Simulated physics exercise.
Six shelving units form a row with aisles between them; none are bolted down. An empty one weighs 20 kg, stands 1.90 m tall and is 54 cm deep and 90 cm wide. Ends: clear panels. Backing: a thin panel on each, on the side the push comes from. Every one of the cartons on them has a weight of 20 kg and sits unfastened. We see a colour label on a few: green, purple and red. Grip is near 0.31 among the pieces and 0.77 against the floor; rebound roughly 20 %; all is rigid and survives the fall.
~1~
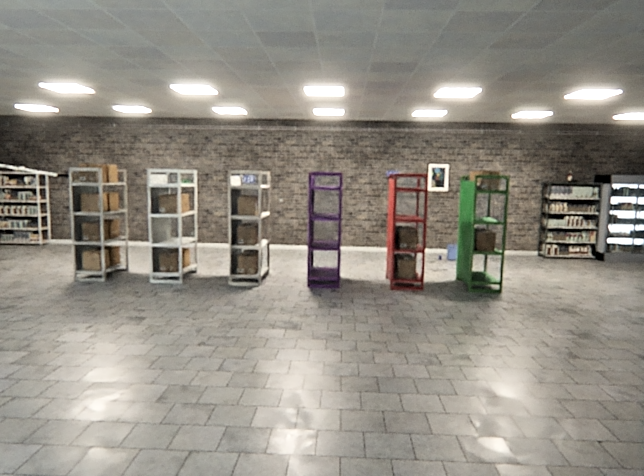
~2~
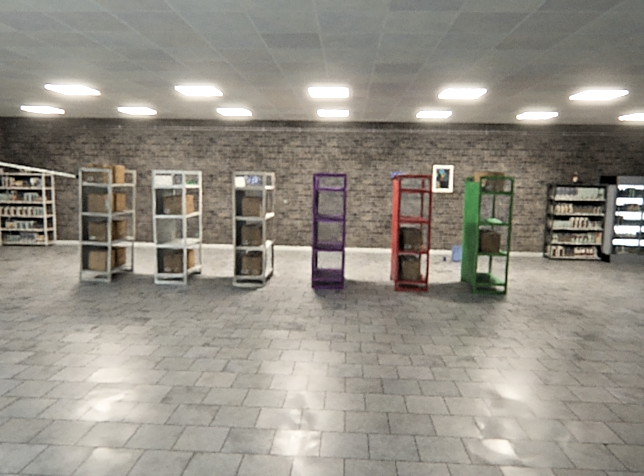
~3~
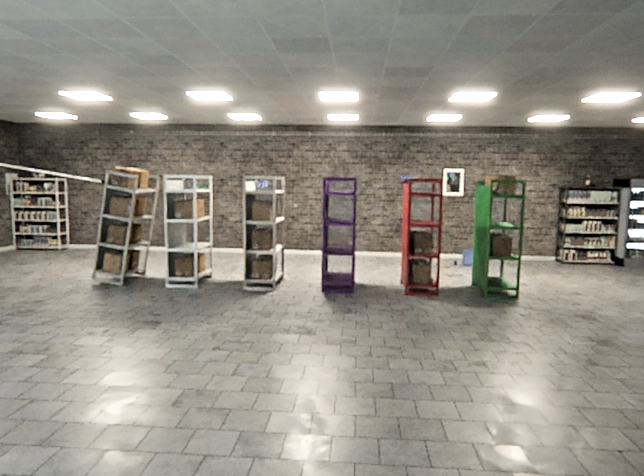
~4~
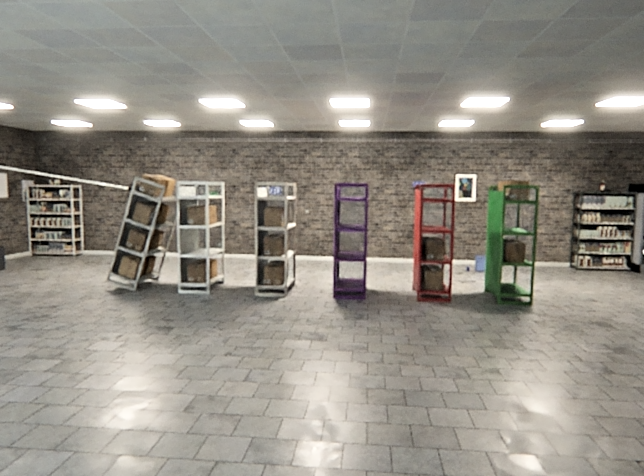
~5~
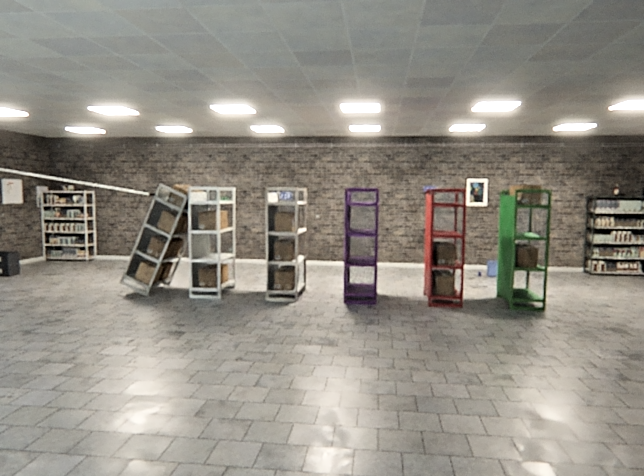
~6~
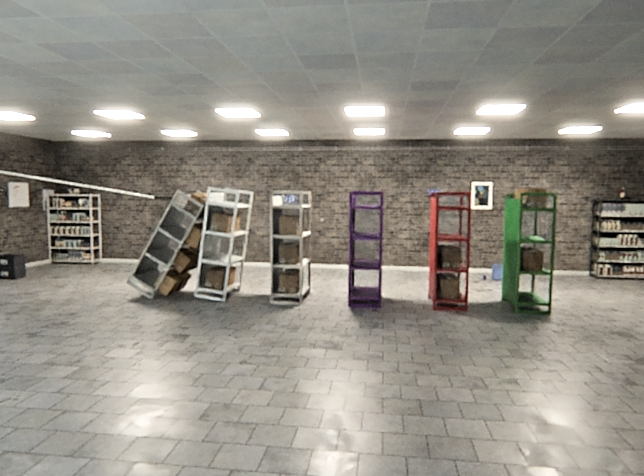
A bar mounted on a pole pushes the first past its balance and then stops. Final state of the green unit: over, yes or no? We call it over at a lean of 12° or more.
No.
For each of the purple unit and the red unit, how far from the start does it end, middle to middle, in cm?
Purple: 100 cm, red: 50 cm.
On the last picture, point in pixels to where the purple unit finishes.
Its centre finishes around pixel (424, 252) in the last picture.
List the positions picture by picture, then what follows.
In the first frame (pixels give the middle of a visible side; the camera pans a little), pole end (58, 175) 15 cm from the first unit; green unit (489, 235); red unit (409, 233); purple unit (324, 231); none of the others has stirred.
In the second frame, pole end (77, 177) pushing; green unit (494, 236).
In the third frame, pole end (102, 182) pushing; green unit (505, 240); none of the others has stirred.
In the fourth frame, pole end (129, 189) pushing; green unit (518, 246); none of the others has stirred.
In the fifth frame, pole end (150, 194) stopped; green unit (531, 250); none of the others has stirred.
In the sixth frame, pole end (155, 198) stopped; green unit (536, 254); red unit (452, 252); purple unit (365, 250); steepest lean 8°, the unit at (216, 245); one has shifted.
Then, 0.22 s past the last view, 6 cartons spilt or dropped; 1 of the 5 other units over; green unit unmoved.
Then, 0.68 s past the last view, 10 cartons spilt or dropped; 2 of the 5 other units over; green unit unmoved.
Then, 1.14 s past the last view, 16 cartons spilt or dropped; 3 of the 5 other units over; green unit unmoved; purple unit 27° from how it stood.
Then, 1.84 s past the last view, 18 cartons spilt or dropped; 4 of the 5 other units over; green unit 3° from how it stood; purple unit 40° from how it stood.
In the end, 22 cartons spilt or dropped; 4 of the 5 other units over; green unit 13 cm from its place; purple unit 42° from how it stood; red unit 29° from how it stood. One left standing. From the last view, middles, green unit near (538, 250), purple unit near (424, 252).
